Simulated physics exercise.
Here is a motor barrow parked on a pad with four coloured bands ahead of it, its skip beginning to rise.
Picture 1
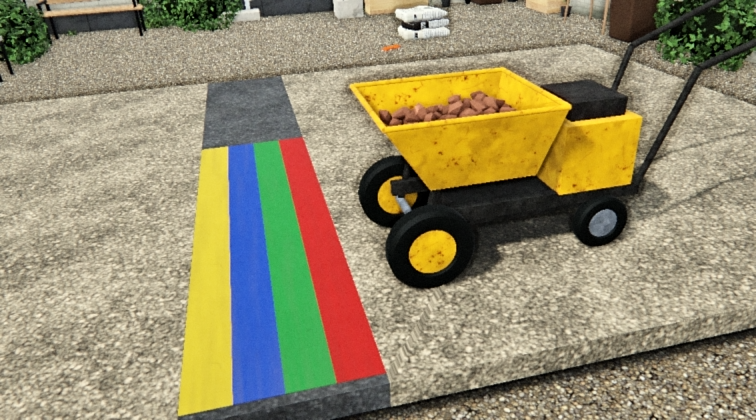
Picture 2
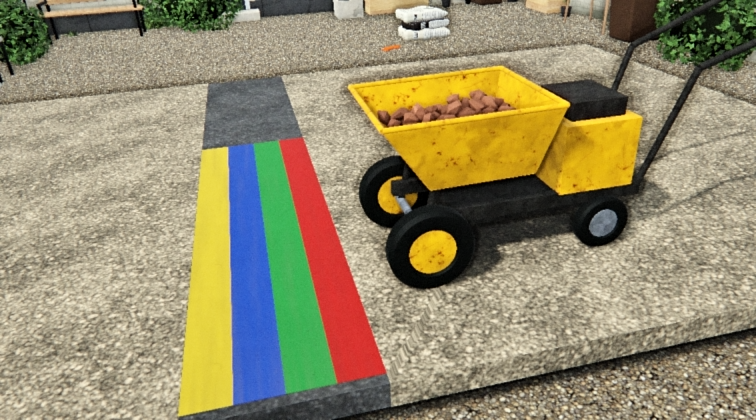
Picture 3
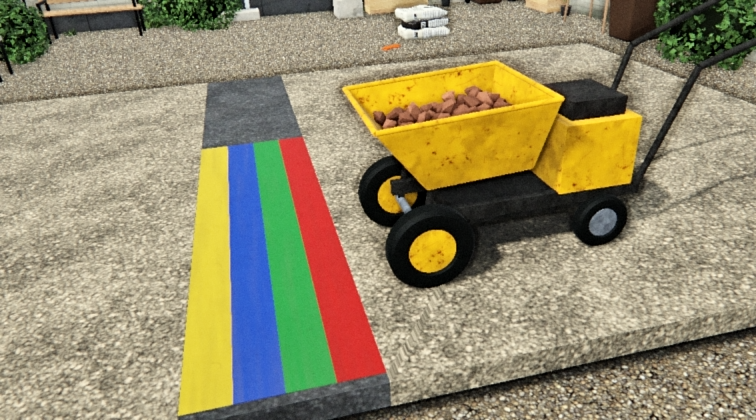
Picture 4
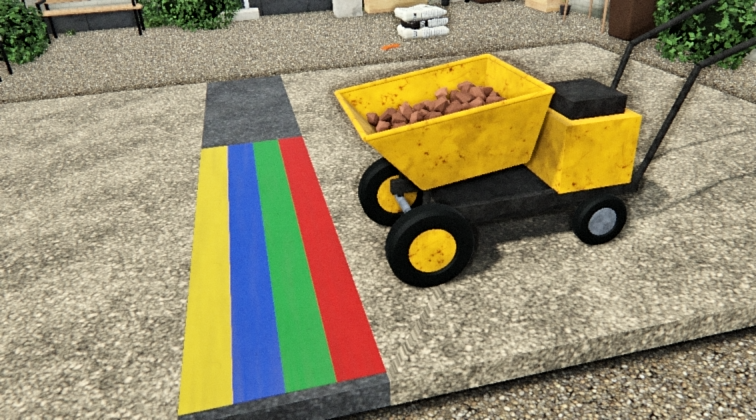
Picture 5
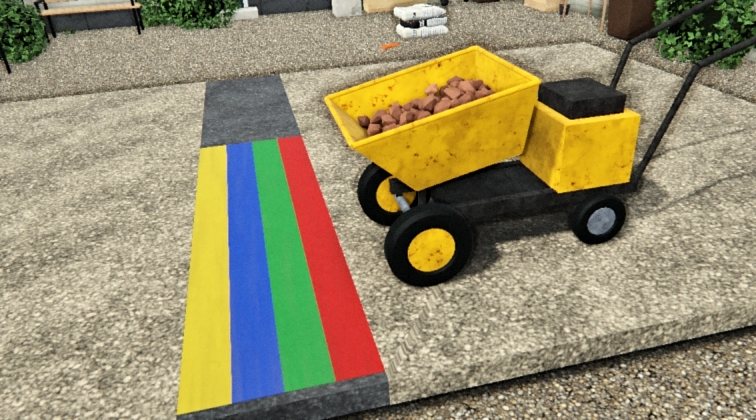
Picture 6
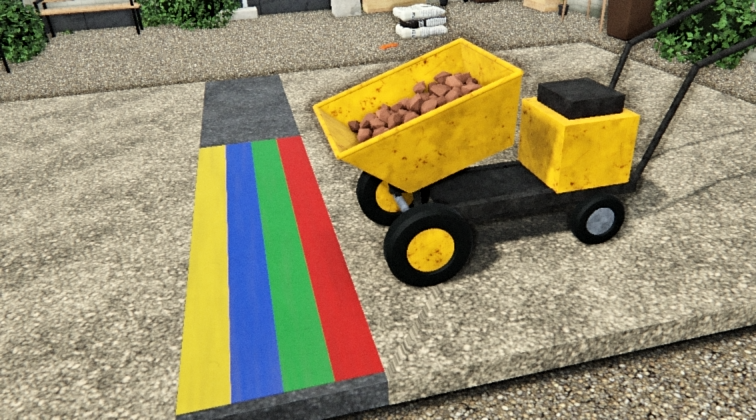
The yellow skip of a motor barrow, loaded with reddish-brown rubble, sits level at first beside yellow, blue, green and red bands on a pad. It then tilts gradually toward the left, its rear rising and front lip lowering, while the wheels stay still and the rubble remains inside.
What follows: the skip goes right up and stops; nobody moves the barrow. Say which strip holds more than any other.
The heap favours the blue strip.
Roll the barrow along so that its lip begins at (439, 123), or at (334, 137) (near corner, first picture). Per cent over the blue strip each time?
The first gives 20 %, the second 20 %.
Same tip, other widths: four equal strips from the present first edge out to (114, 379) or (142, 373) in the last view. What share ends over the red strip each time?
Roughly 10 per cent, and 0 per cent.
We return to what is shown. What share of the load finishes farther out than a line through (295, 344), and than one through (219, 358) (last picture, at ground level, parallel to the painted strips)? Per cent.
Roughly 80 per cent, and 20 per cent.
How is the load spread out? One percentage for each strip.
Red strip near 0; green strip near 25; blue strip near 35; yellow strip near 20.
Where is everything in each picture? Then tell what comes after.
The first picture shows lip of the skip (385, 130), level; top of the load (456, 109), lumps of rubble; red strip (348, 330); green strip (302, 339); blue strip (256, 348); yellow strip (207, 357).
The second picture shows lip of the skip (383, 132), level; top of the load (455, 109).
The third picture shows lip of the skip (376, 134), tipped barely; top of the load (471, 113).
The fourth picture shows lip of the skip (366, 139), tipped a little; top of the load (464, 109).
The fifth picture shows lip of the skip (353, 146), tipped a little; top of the load (466, 107).
The sixth picture shows lip of the skip (339, 157), tipped clearly; top of the load (453, 103); red strip (346, 329); green strip (300, 337); blue strip (254, 346); yellow strip (205, 356).
Just after the last frame, skip tipped steeply; every one in the skip.
A moment on, skip tipped steeply; the larger part in the skip; about a tenth over the green strip; about a tenth over the blue strip; just a few falling.
Further on, skip tipped right over; roughly a quarter in the skip; about a tenth over the green strip; roughly a third over the blue strip; roughly a quarter over the yellow strip; about a tenth off the paint.
When it is over, skip tipped right over; about a tenth in the skip; just a few over the red strip; roughly a quarter over the green strip; roughly a third over the blue strip; roughly a quarter over the yellow strip; about a tenth off the paint.
